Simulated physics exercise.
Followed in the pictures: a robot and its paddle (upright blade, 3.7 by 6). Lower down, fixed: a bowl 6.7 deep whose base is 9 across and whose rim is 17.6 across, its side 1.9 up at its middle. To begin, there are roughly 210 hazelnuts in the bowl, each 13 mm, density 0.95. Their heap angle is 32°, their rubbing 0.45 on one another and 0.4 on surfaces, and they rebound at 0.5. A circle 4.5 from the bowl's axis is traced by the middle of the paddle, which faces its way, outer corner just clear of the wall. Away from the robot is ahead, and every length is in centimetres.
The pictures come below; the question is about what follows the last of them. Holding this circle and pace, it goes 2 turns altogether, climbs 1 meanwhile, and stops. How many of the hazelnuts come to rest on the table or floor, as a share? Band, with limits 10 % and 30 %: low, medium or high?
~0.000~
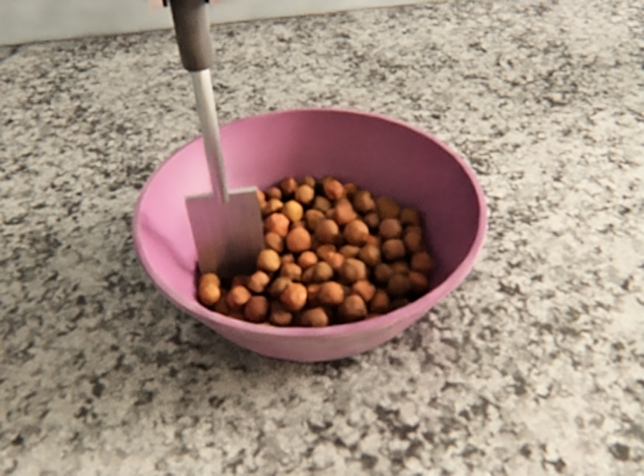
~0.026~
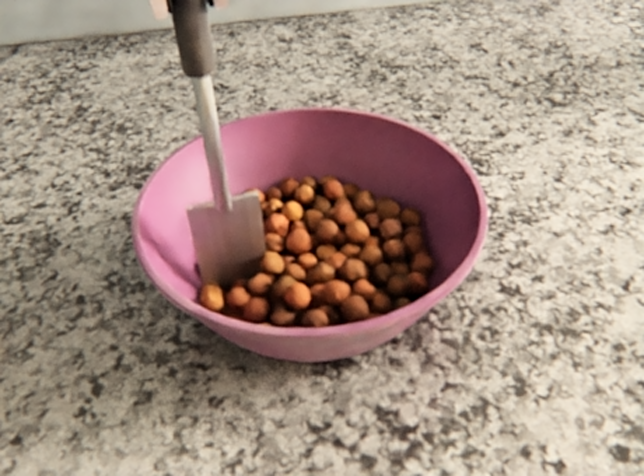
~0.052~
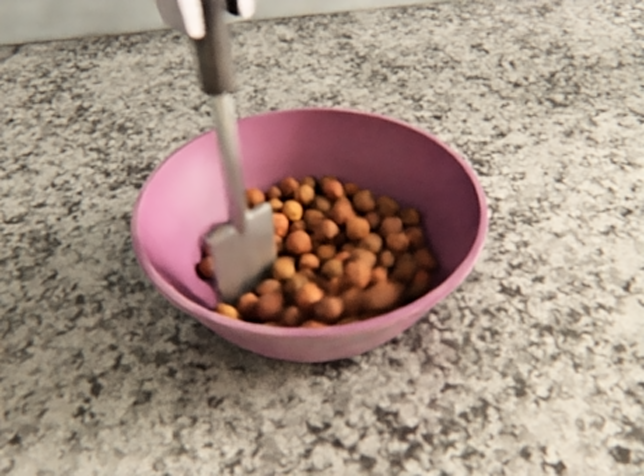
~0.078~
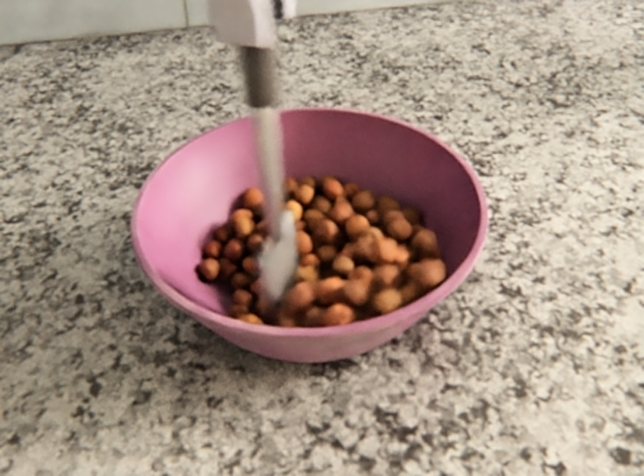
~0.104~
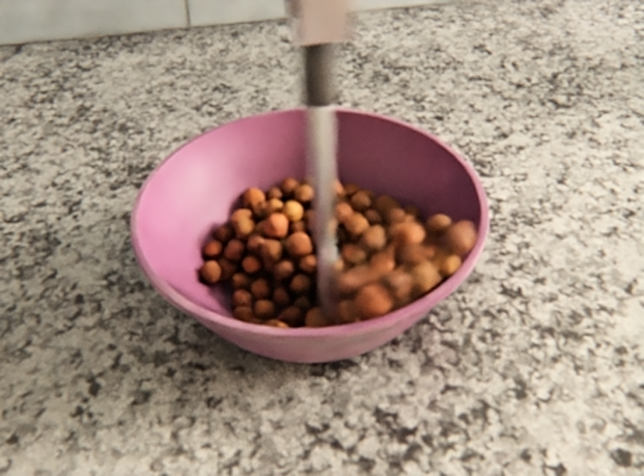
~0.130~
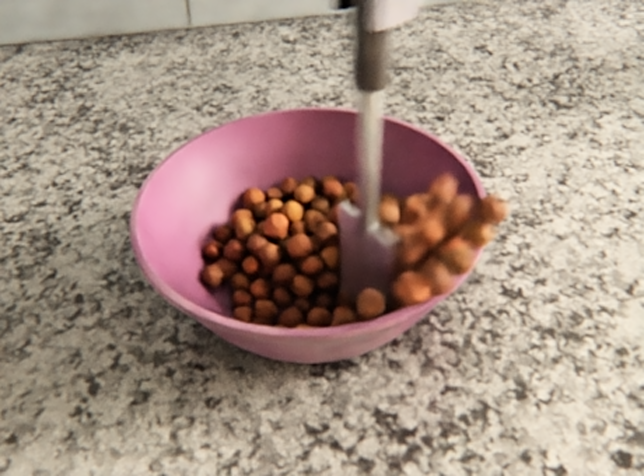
High.
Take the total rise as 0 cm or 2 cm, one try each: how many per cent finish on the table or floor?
About 50 per cent on the first try and 30 per cent on the second.
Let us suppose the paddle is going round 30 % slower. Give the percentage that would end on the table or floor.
Then roughly 20 per cent.
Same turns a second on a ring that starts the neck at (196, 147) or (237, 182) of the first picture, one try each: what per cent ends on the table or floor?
First try about 20 per cent, second try about 25 per cent.
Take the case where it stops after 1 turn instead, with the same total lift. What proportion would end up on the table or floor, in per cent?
Then roughly 25 percent.
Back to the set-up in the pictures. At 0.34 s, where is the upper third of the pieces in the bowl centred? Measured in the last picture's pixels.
About (200, 236) in the last picture.
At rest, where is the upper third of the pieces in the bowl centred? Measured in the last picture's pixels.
Near (261, 281).
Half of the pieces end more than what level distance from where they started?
My guess is close to 11 centimetres.
By 0.34 s, 351° round, highest piece 11 above the table; 150 in the bowl, 22 on the table or floor, 34 in flight or on the tool.
By 0.56 s, 222° round, highest piece 9 above the table; 123 in the bowl, 71 on the table or floor, 12 in flight or on the tool.
By 0.87 s, 0° round, highest piece 7 above the table; 114 in the bowl, 92 on the table or floor.
By 1.57 s, 0° round, highest piece 5 above the table; 114 in the bowl, 92 on the table or floor.
Final count, 114 in the bowl, 92 on the table or floor. That is 45 % on the table or floor.
